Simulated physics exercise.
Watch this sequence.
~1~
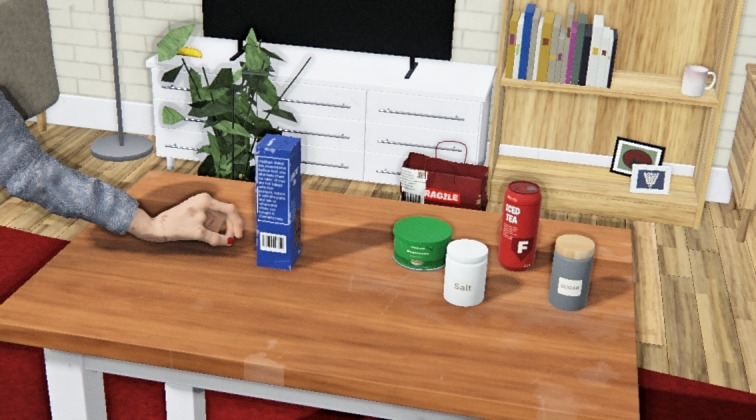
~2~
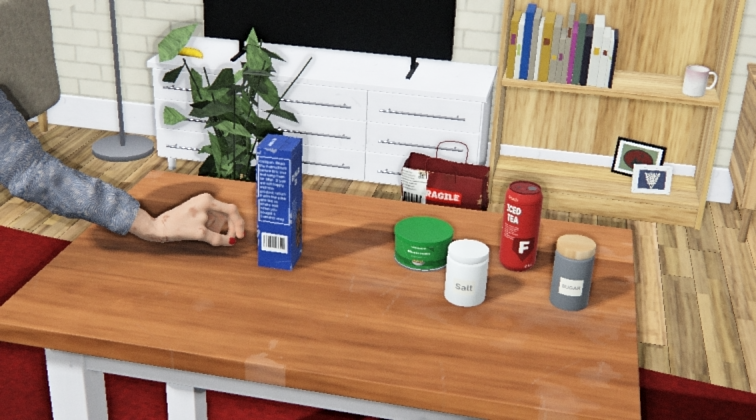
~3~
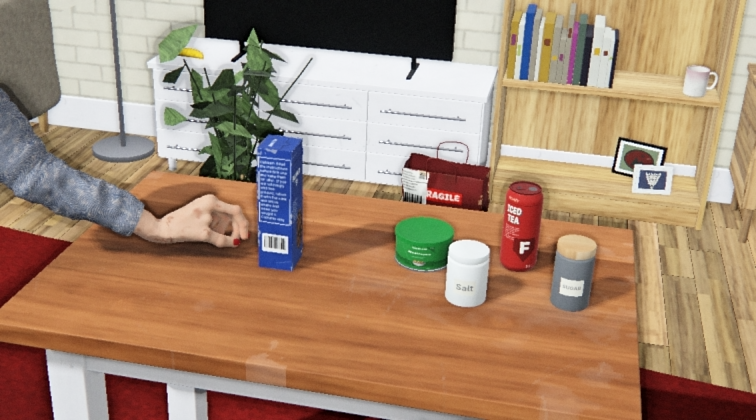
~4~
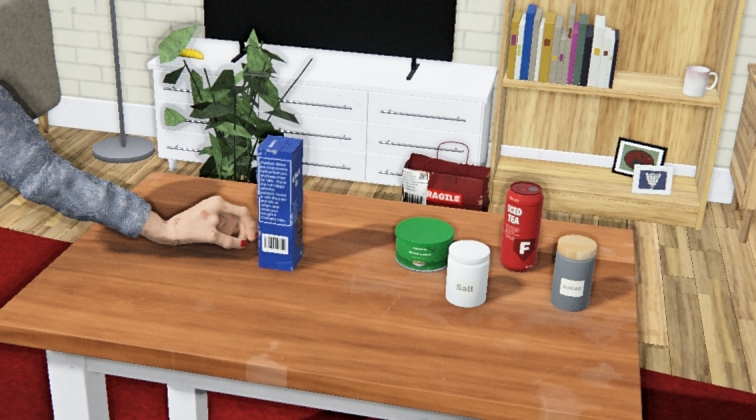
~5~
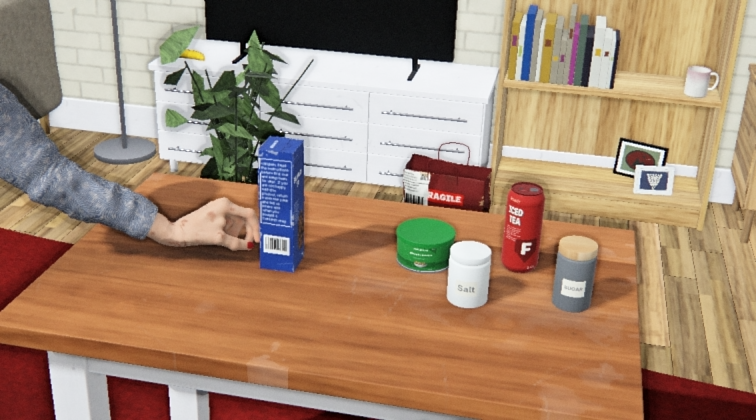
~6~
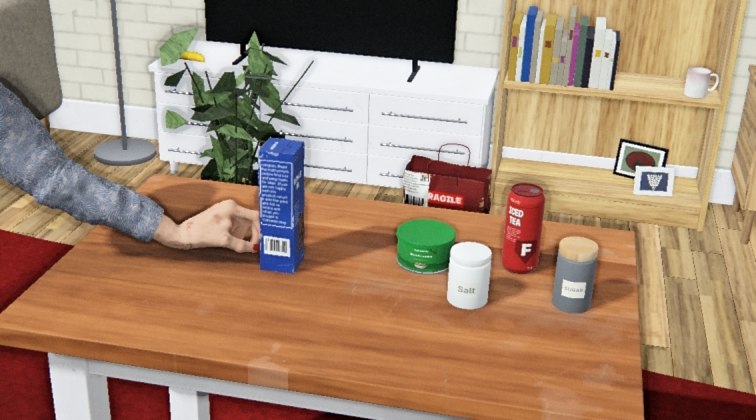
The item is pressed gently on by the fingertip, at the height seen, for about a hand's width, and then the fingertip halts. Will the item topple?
Well, it keeps its balance in the end.
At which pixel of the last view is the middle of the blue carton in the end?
The object finishes roughly at pixel (348, 215).
Then, 0.20 s past the last view, blue carton displaced a little near (295, 208).
Then, 0.50 s past the last view, blue carton displaced about its own width near (316, 210).
Then, 0.80 s past the last view, blue carton displaced about its own width near (338, 213).
Then, 1.20 s past the last view, blue carton displaced well along near (348, 214).
Finally, moved from the start, blue carton. Final places as the last picture's camera would see them, blue carton near (348, 214).
